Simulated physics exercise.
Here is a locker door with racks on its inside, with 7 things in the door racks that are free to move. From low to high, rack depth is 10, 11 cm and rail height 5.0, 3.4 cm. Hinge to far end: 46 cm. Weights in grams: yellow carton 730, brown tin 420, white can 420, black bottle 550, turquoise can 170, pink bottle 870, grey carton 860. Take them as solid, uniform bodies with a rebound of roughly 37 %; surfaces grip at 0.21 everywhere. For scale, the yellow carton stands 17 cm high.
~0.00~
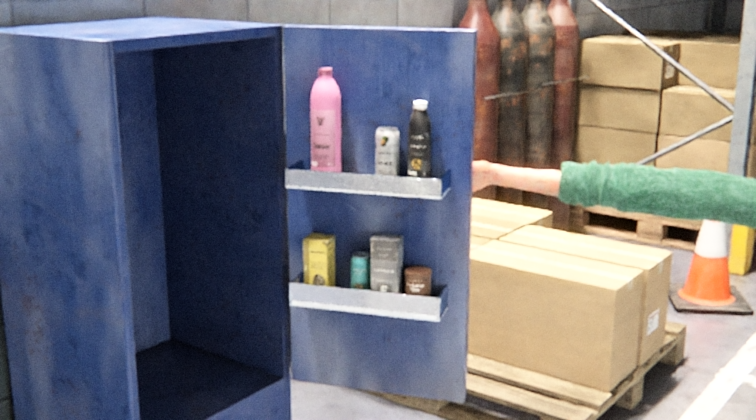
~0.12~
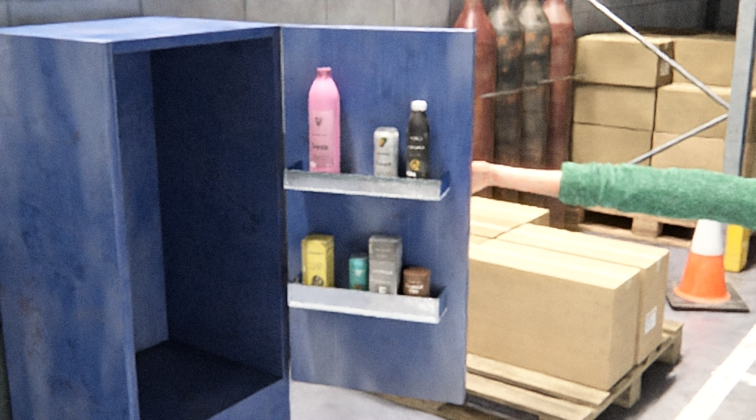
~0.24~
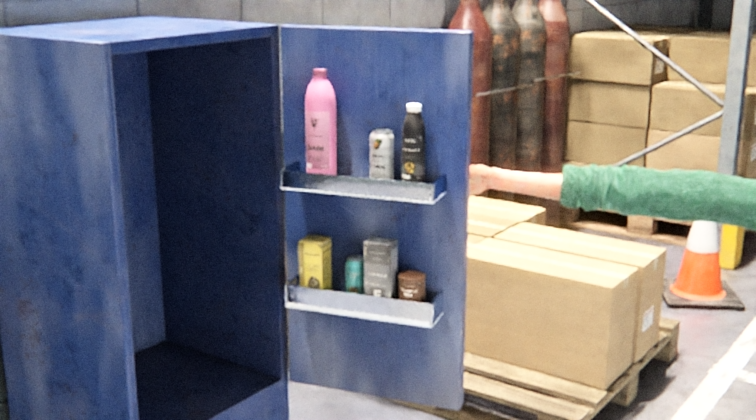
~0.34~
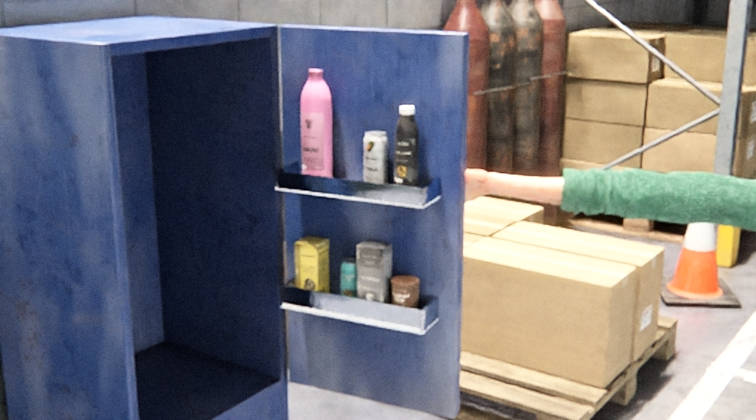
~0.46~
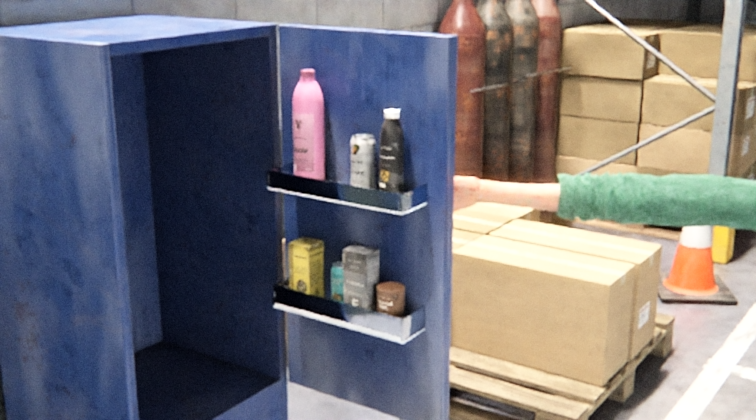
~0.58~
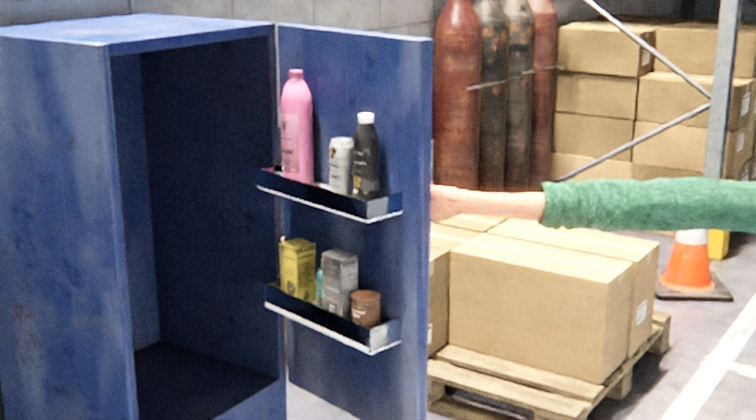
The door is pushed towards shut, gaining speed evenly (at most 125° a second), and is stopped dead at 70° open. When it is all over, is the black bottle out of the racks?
The black bottle comes out.
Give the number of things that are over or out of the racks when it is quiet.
1 of them.
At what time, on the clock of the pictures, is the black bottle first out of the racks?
At about 0.8 s.
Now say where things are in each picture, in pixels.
In the first frame, door 110° open; black bottle (420, 144); yellow carton (319, 265).
In the second frame, door 109° open; white can (386, 156); turquoise can (361, 278).
In the third frame, door 105° open; pink bottle (321, 126); grey carton (381, 275).
In the fourth frame, door 99° open; yellow carton (312, 269); brown tin (405, 298).
In the fifth frame, door 90° open; white can (363, 164).
In the sixth frame, door 78° open; black bottle (366, 160); pink bottle (297, 128).
Around 0.98 s, door 70° open; black bottle now out of the racks; grey carton at 12° to upright; white can at 4° to upright.
Around 1.38 s, door 70° open; turquoise can shifted 3 cm; pink bottle shifted 2 cm.
Finally (2.6 s), out of the racks, black bottle; the other 6 still in place (within 5 cm).
